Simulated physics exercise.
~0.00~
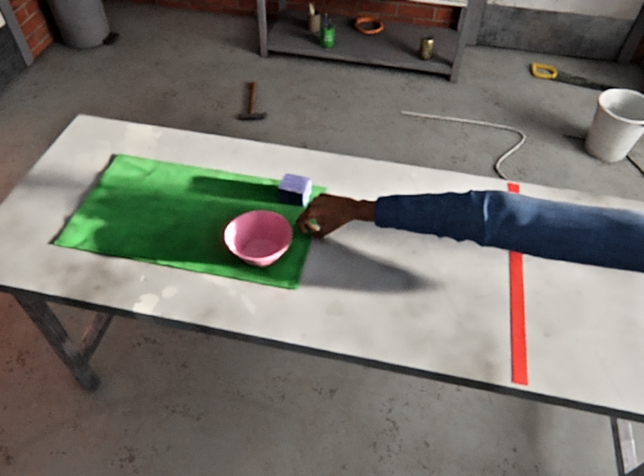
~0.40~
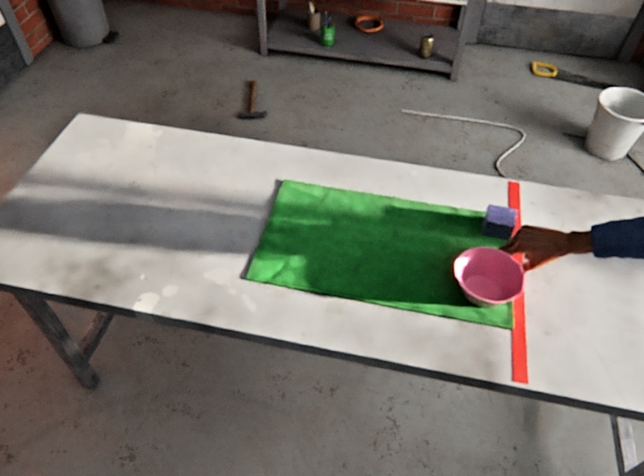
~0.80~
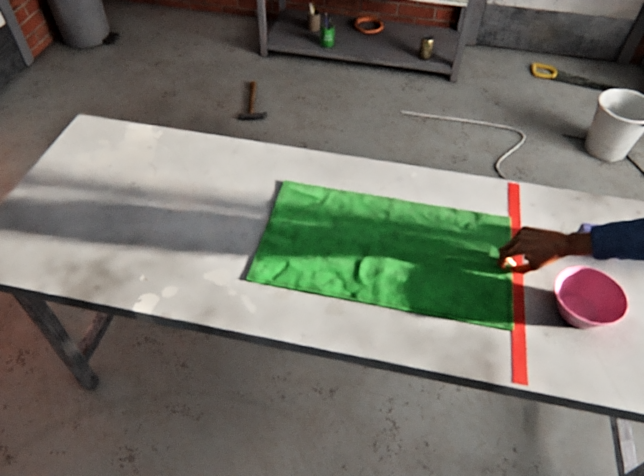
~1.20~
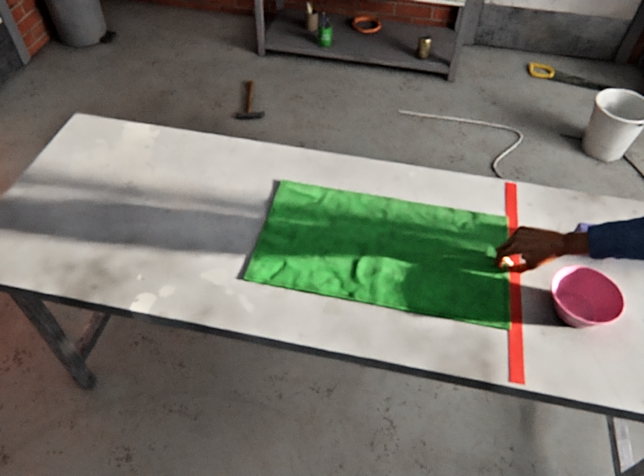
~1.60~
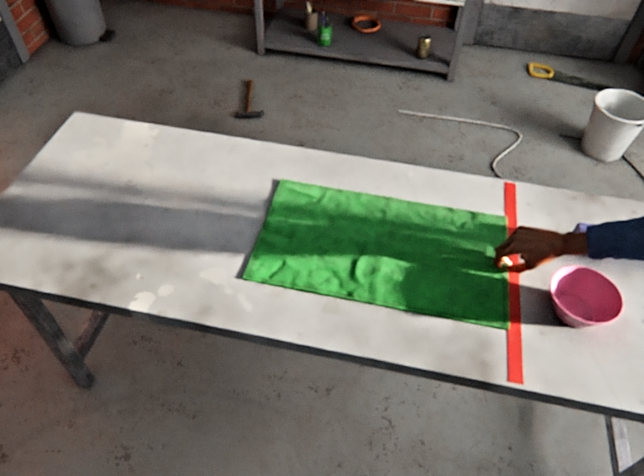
In a workshop, a hand dragged a green cloth carrying a pink bowl and a blue block rightward across a white table to a red tape line, where the cloth stopped and both objects slid off its front, coming to rest beyond the tape.
